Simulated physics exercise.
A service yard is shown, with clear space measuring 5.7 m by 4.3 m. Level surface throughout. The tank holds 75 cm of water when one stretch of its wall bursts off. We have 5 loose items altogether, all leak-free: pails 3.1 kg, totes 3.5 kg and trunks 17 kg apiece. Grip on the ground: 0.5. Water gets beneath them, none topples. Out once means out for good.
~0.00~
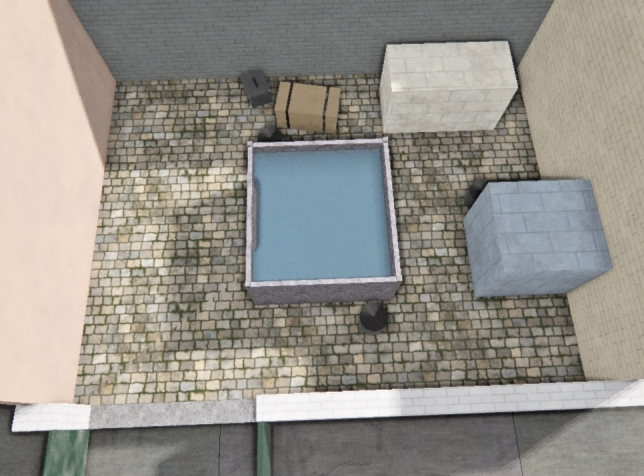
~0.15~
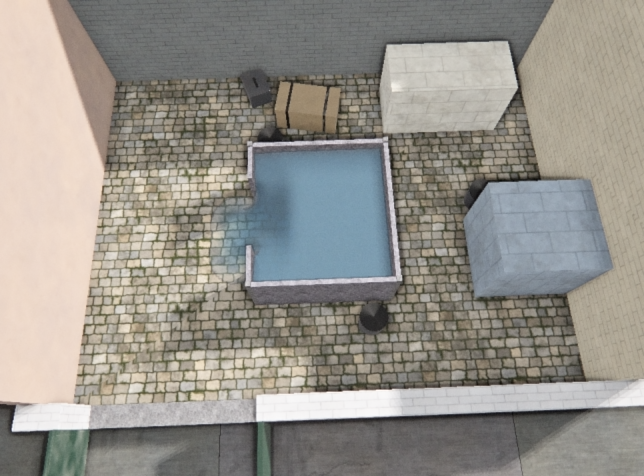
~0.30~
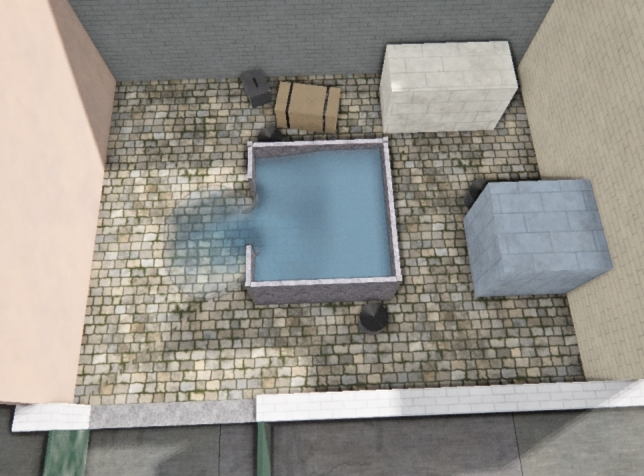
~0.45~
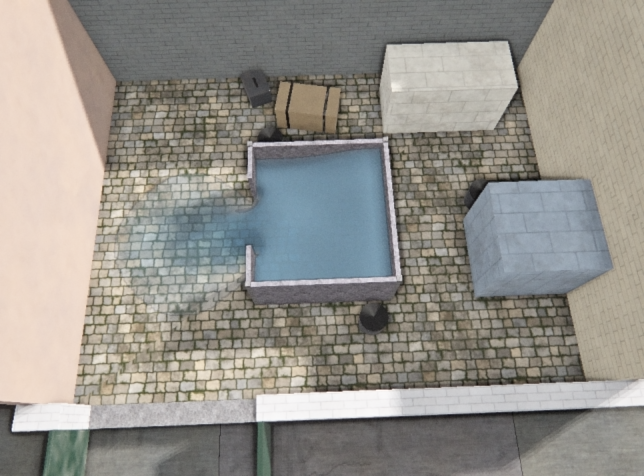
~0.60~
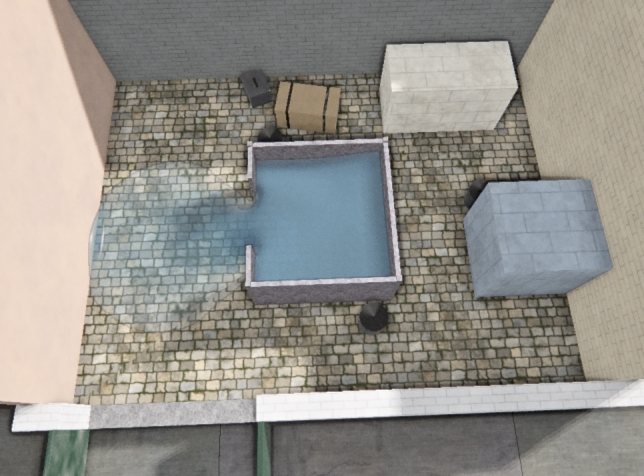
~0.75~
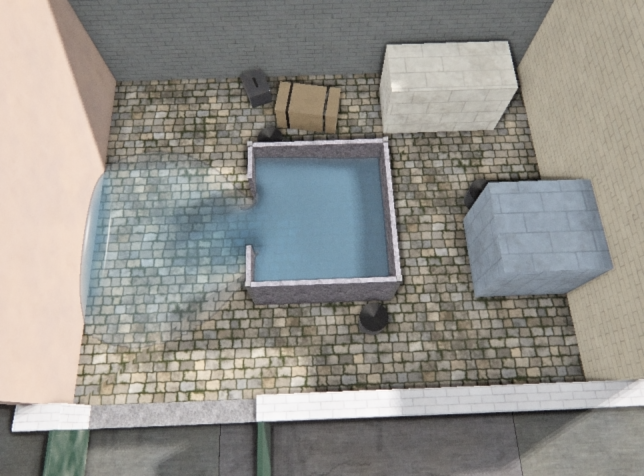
Water pouring through a gap in the left side of a square tank and spreading across cobbles to the pinkish wall.
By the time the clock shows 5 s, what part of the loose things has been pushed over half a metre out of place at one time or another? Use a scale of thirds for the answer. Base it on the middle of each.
On that scale: One to two thirds.
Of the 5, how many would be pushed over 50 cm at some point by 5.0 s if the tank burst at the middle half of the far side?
The count would be 4.
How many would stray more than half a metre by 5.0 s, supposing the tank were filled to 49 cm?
1.
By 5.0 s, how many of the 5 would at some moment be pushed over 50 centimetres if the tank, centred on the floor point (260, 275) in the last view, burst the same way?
That would give 3.
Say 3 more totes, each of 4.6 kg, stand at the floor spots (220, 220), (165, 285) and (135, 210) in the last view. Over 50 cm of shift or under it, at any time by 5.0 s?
Respectively: Tops it; tops it; tops it.
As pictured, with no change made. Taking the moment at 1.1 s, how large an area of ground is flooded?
Somewhere around 8.0 m2, roughly.
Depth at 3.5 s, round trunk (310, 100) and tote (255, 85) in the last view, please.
First about 4 cm, second about 5 cm.
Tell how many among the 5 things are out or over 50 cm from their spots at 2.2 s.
My count gives 0.
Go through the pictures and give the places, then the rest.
In the first picture, a pail at (374, 317), on the bottom; a pail at (483, 191), on the bottom; water covers 2.3 m2; 0 of 5 have shifted.
In the second picture, a pail at (374, 317) rests on the ground; a pail at (483, 191) rests on the ground; water covers 2.9 m2; 0 of 5 have shifted.
In the third picture, a pail at (374, 317), on the bottom; a pail at (483, 191), on the bottom; 3.6 m2 under water; 0 of 5 have shifted.
In the fourth picture, a pail at (374, 317), on the bottom; a pail at (483, 191) rests on the ground; water covers 4.7 m2; 0 of 5 have shifted.
In the fifth picture, a pail at (374, 317), on the bottom; a pail at (483, 191), on the bottom; 5.7 m2 under water; 0 of 5 have shifted.
In the sixth picture, a pail at (374, 317) rests on the ground; a pail at (483, 191) rests on the ground; water covers 6.4 m2; 0 of 5 have shifted.
After 1.1 s 0 of 5 are over 50 cm from their spots; 0 afloat.
After 2.2 s 0 of 5 are over 50 cm from their spots; 0 afloat.
After 3.5 s 1 of 5 are over 50 cm from their spots; 2 afloat.
After 5.0 s 3 of 5 are over 50 cm from their spots, and 3 have been at some point; 3 afloat.
